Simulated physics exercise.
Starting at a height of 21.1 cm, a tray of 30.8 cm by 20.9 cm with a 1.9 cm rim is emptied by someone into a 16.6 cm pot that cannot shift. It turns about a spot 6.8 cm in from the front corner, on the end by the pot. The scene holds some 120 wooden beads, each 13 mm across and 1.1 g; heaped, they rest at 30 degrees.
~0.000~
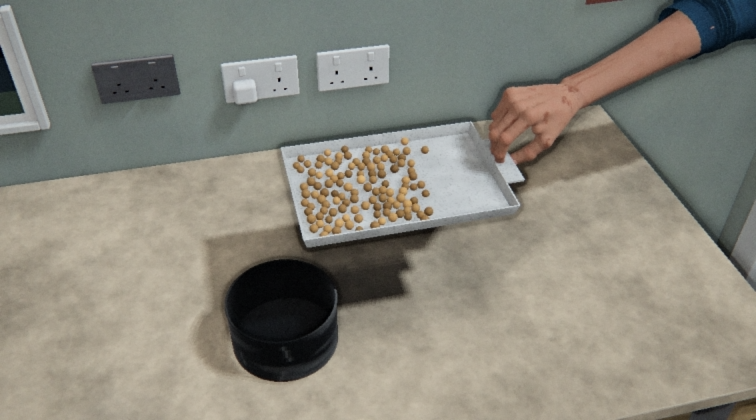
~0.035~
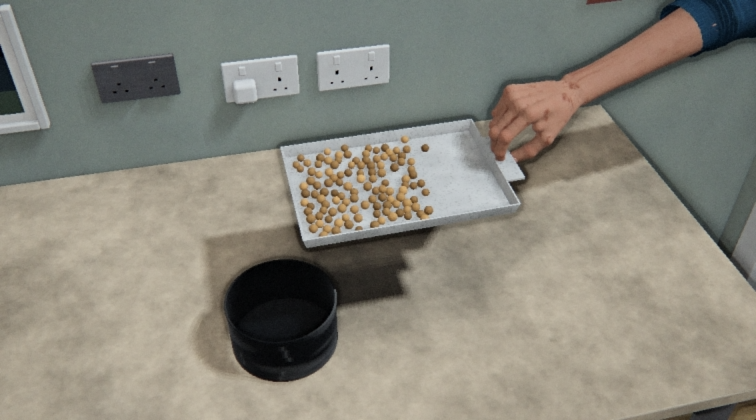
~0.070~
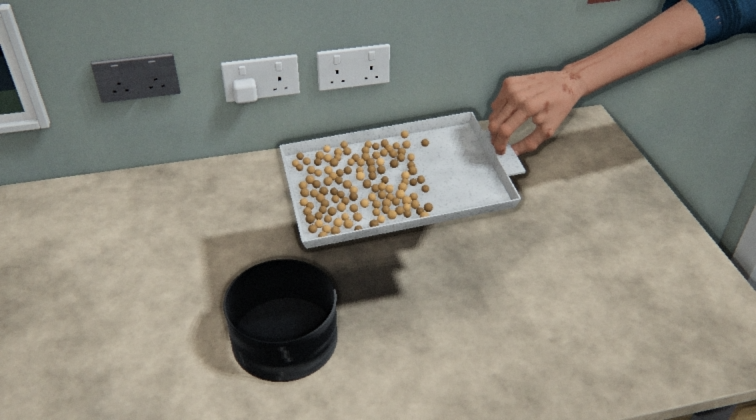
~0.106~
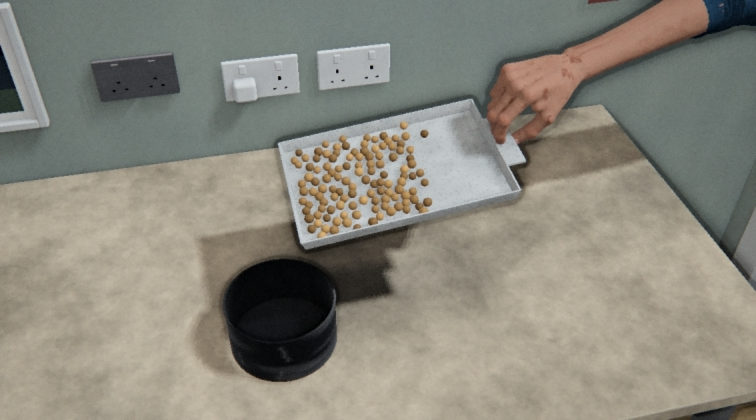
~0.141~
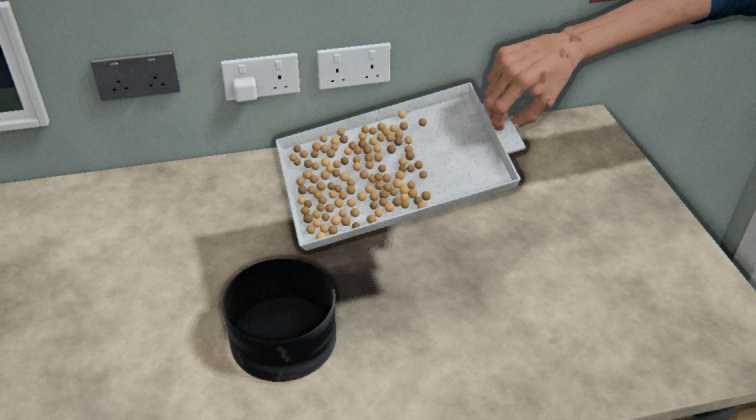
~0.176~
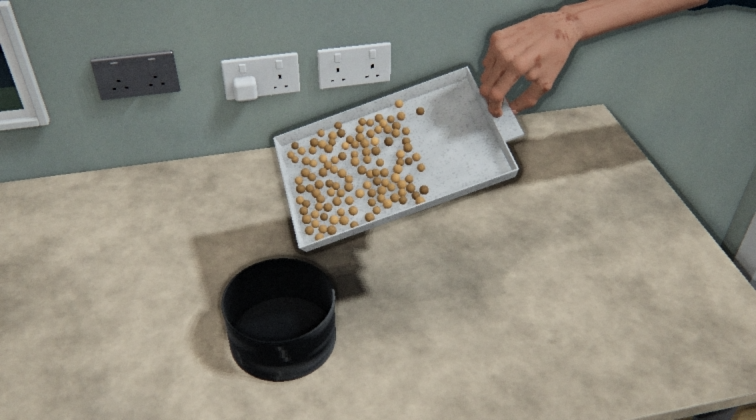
A mottled beige countertop stands against a grey-green wall with electrical sockets, seen from above at an angle by a still camera. A hand reaching from the upper right grips a pale grey tray scattered with small tan and brown balls, behind a round black pot. The hand lifts the tray's right end, slowly then faster, tilting it down toward the left while the balls keep their places on it.
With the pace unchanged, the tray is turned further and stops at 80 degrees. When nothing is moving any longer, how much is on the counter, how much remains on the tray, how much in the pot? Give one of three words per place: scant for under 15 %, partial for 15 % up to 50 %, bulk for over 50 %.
Counter: Looks like a minor amount. Left on the tray: Looks like a minor amount. Pot: Looks like over half the load.
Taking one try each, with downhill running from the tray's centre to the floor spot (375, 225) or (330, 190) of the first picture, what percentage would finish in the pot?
First try: Around 65 percent; second try: Around 30 percent.
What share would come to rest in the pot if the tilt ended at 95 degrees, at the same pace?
I'd put it at close to 100 per cent.
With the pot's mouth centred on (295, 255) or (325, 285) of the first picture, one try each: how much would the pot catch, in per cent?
I'd say close to 15 percent for the first spot and 50 percent for the second.
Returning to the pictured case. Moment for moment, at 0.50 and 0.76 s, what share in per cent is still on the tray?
I'd say roughly 100, then roughly 40.
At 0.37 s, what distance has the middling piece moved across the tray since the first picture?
Displacement on the tray: About 4 cm.
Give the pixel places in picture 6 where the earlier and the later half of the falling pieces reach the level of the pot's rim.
(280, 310) or so first, later (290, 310).
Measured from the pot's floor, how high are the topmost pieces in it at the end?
Top level: Approx. 2.5 cm.
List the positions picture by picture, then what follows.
In the first picture, tray tilt 0 degrees, front corners at (307, 237) and (516, 204); middle of the pieces at (368, 187); pot at (281, 299).
In the second picture, tray tilt 1 degrees, front corners at (306, 237) and (516, 202); middle of the pieces at (368, 187).
In the third picture, tray tilt 3 degrees, front corners at (305, 238) and (516, 197), lowest corner left front; middle of the pieces at (367, 184).
In the fourth picture, tray tilt 8 degrees, front corners at (304, 240) and (516, 189), lowest corner left front; middle of the pieces at (366, 180).
In the fifth picture, tray tilt 13 degrees, front corners at (303, 242) and (515, 178), lowest corner left front; middle of the pieces at (364, 175).
In the sixth picture, tray tilt 19 degrees, front corners at (302, 244) and (514, 168), lowest corner left front; middle of the pieces at (362, 170); pot at (278, 298). The tray's pace is about 165 degrees a second.
After 0.37 s, tilt 51 degrees; the tray holds 100 %, the pot 0 %.
After 0.50 s, tilt 72 degrees; the tray holds 100 %, the pot 0 %.
After 0.76 s, tilt 80 degrees; the tray holds 40 %, the pot 35 %.
At rest (2.3 s), counter 5 %, tray 5 %, pot 95 %.
